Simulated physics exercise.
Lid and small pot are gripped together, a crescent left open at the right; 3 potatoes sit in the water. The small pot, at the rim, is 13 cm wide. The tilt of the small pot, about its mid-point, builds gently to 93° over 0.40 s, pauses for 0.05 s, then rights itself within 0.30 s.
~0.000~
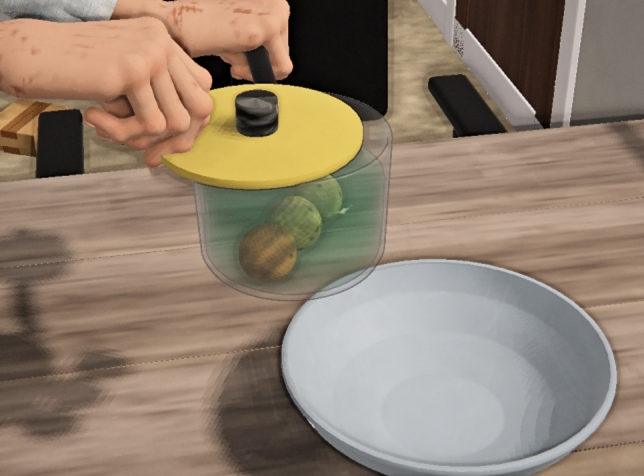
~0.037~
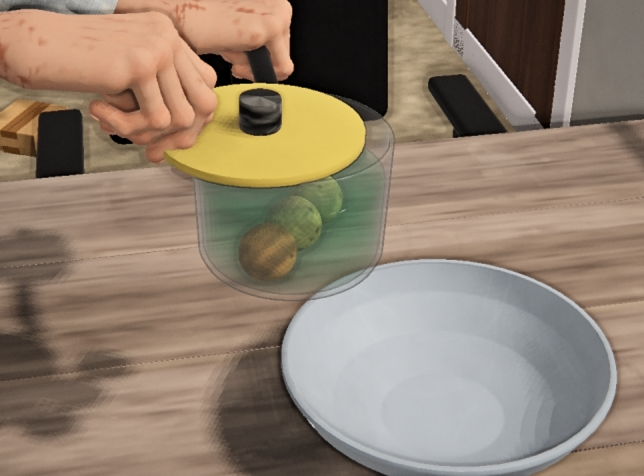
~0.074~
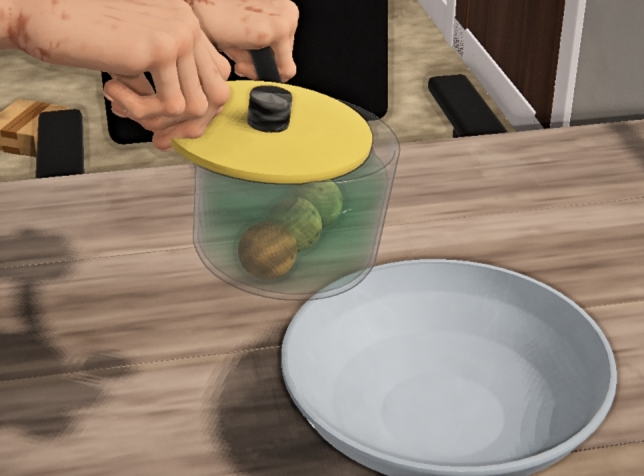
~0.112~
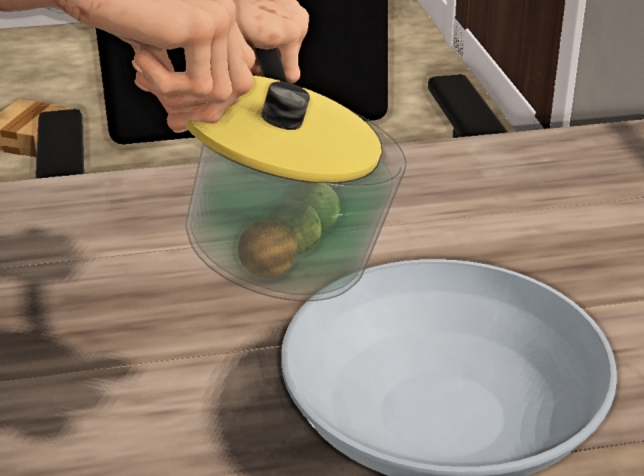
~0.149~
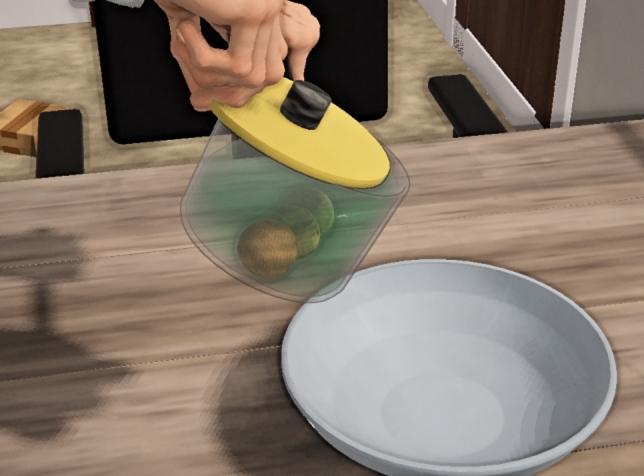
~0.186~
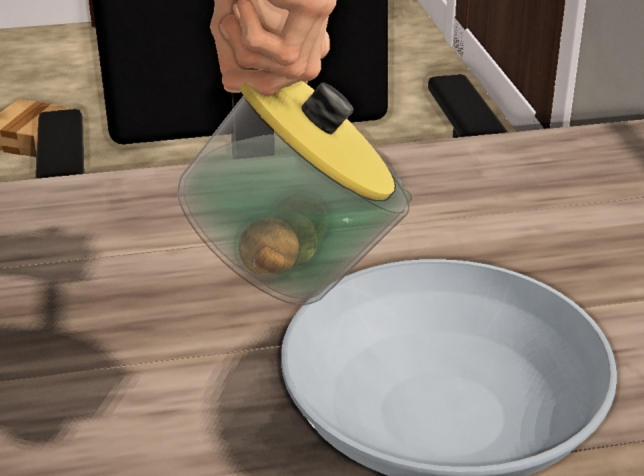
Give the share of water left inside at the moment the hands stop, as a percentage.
I would say roughly 34 per cent is still inside.
After 0.33 s the tilt is 86° and 77 per cent of the water is still in the small pot.
After 0.43 s the tilt is 93° and 56 per cent of the water is still in the small pot.
After 0.54 s the tilt is 73° and 38 per cent of the water is still in the small pot.
After 0.66 s the tilt is 19° and 34 per cent of the water is still in the small pot.
In the end 34 per cent of the water is still in the small pot.
